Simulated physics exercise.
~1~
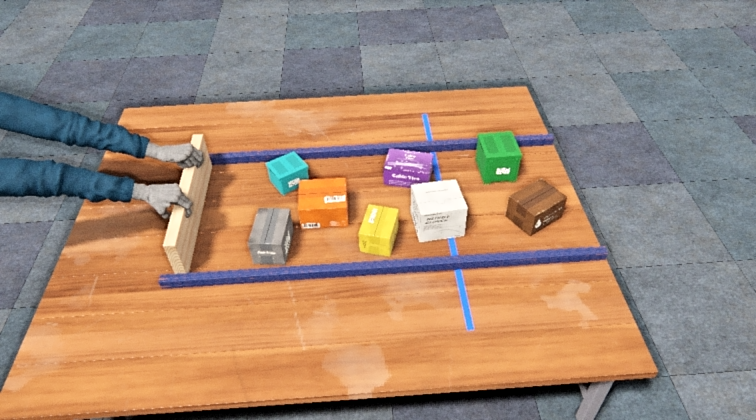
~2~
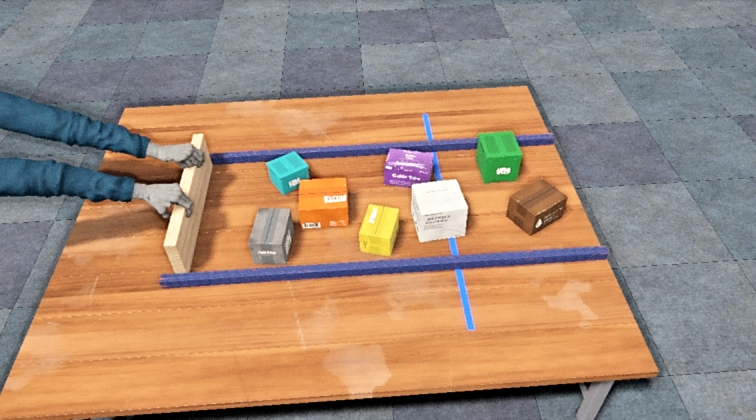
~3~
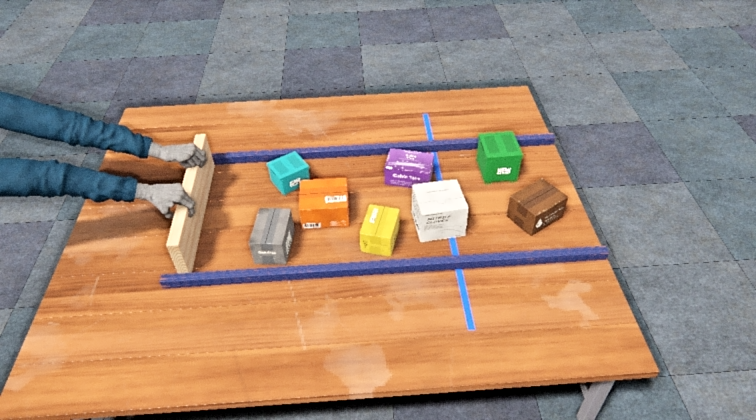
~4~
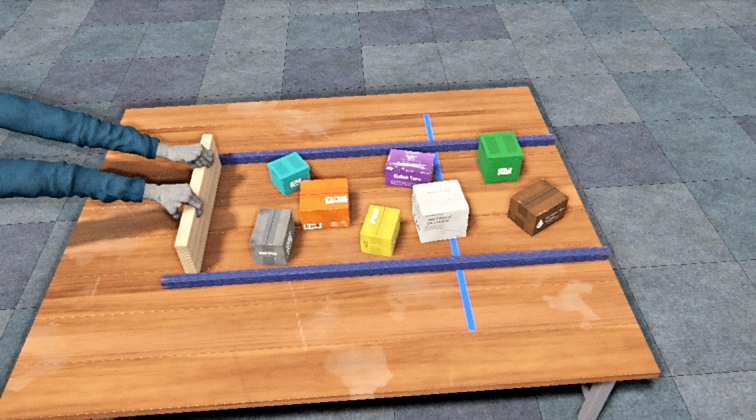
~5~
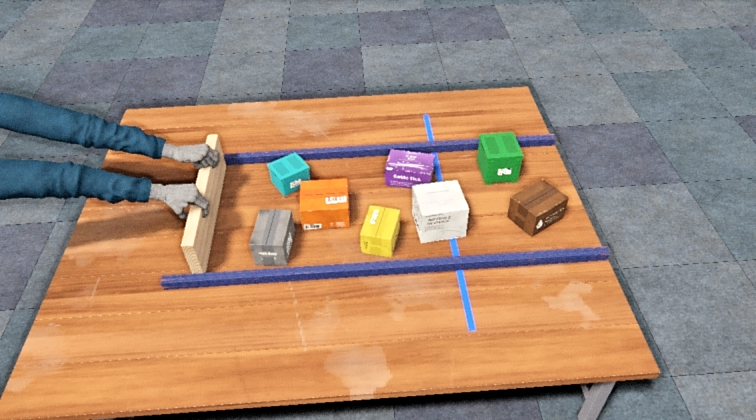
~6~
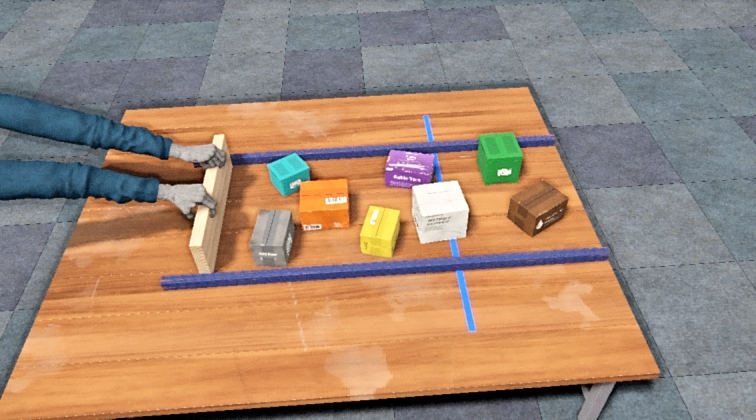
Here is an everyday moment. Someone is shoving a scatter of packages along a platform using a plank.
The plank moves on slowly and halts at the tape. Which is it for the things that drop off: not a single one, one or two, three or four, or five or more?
It is not a single one.
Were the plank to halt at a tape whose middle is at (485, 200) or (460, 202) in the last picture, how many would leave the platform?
2, then 1.
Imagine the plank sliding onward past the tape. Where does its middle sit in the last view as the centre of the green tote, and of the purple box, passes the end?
The middle is at (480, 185) when it's the green tote, and at (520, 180) when it's the purple box.
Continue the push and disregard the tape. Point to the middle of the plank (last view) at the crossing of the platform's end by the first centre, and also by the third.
The first puts it near (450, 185), the next near (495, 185).
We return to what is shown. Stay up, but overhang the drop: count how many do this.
I'd put it at 1.
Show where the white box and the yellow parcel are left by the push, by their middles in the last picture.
The first ends close to (533, 202), the second close to (500, 225).
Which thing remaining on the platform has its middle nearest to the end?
The brown box winds up nearest.
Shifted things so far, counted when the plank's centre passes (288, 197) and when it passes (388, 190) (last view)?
I make it 3 at the first spot and 6 at the other.
Soon after, none off yet; brown box at rest near (537, 208); green tote at rest near (499, 159); white box at rest near (439, 212).
Then, none off yet; brown box at rest near (537, 208); green tote at rest near (499, 159); white box moved a little near (457, 211).
At rest, the number that fall off is zero.
